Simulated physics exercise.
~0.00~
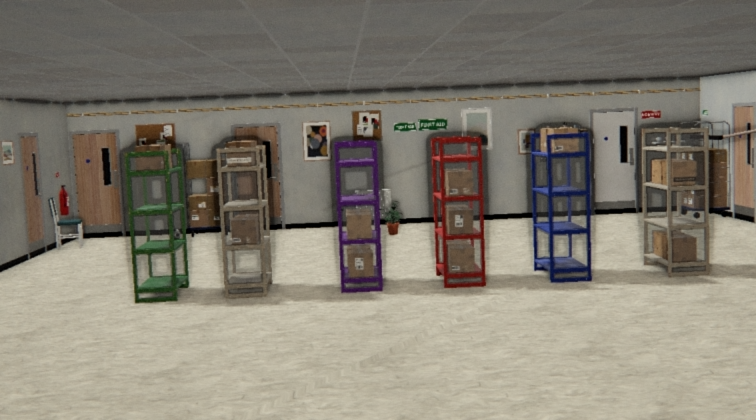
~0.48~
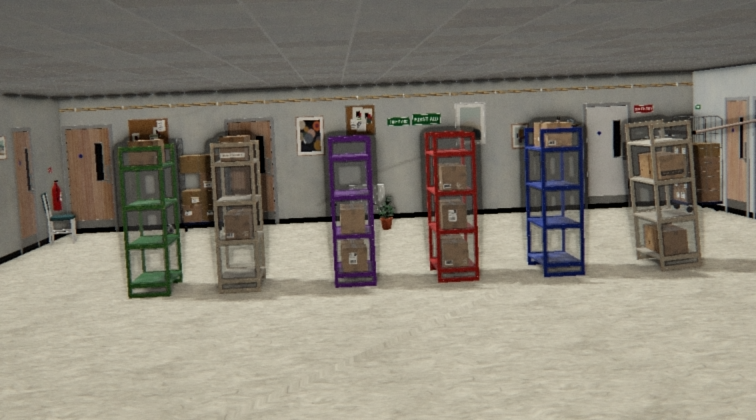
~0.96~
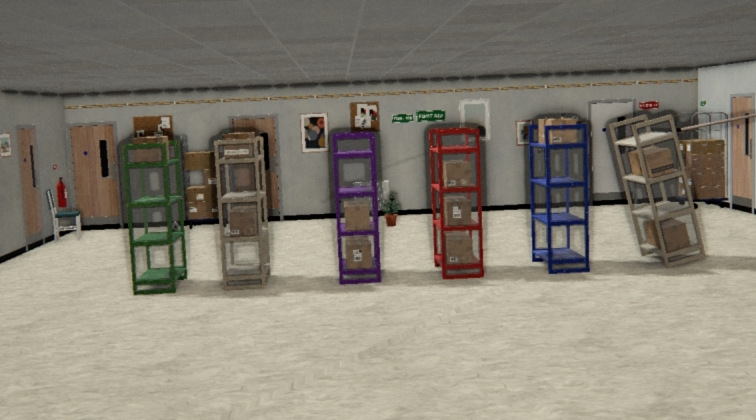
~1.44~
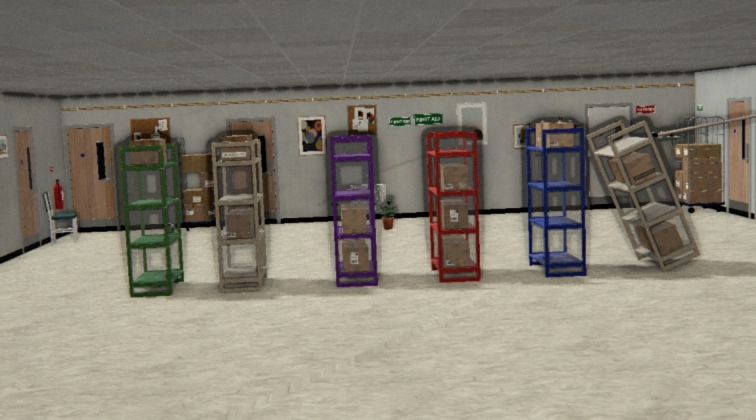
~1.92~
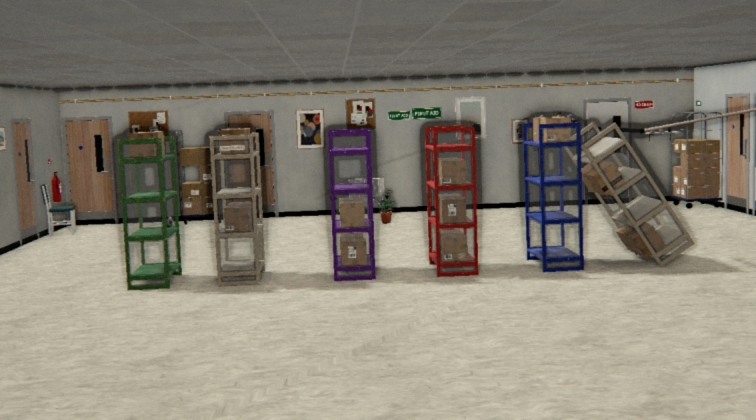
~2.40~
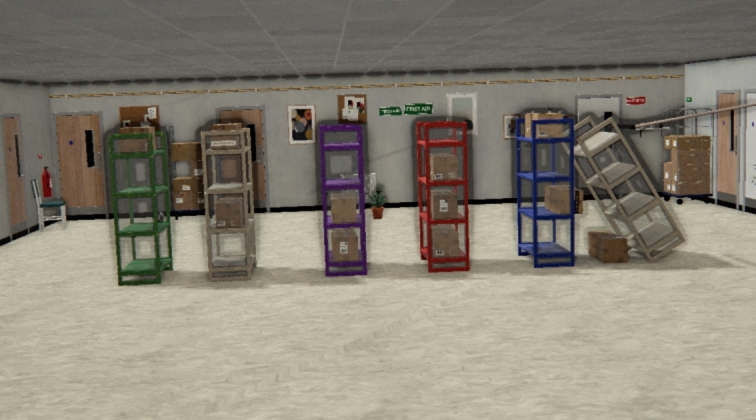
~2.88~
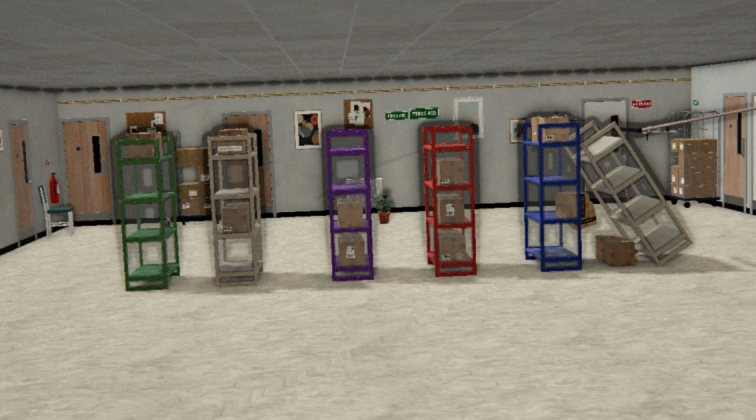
The beige rack at right tips left against the standing blue rack, spilling some boxes.
